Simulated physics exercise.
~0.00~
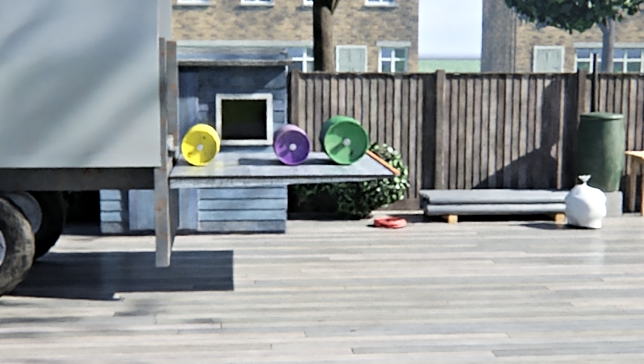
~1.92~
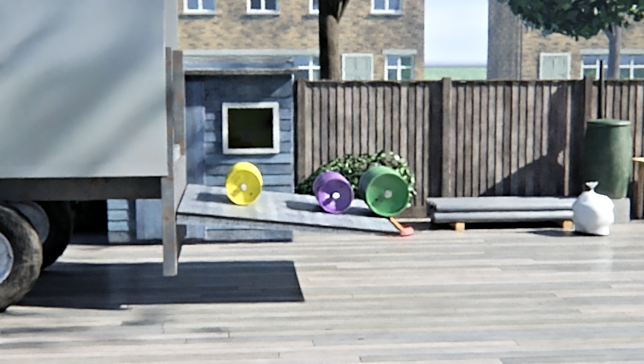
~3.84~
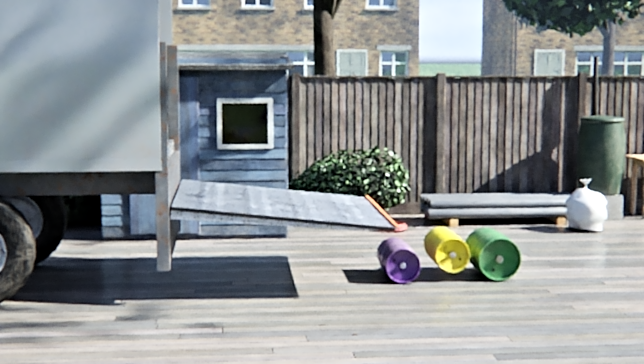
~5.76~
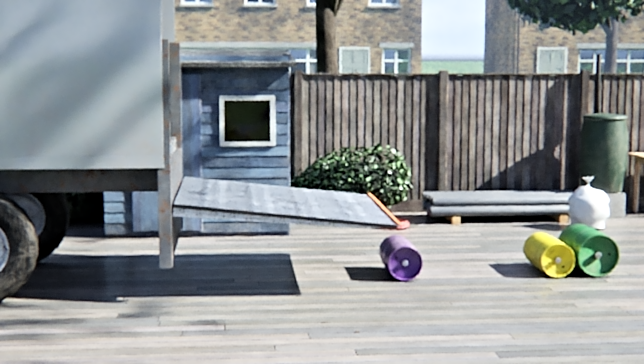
Three coloured kegs roll right off a tilting lorry platform and end up on the ground.
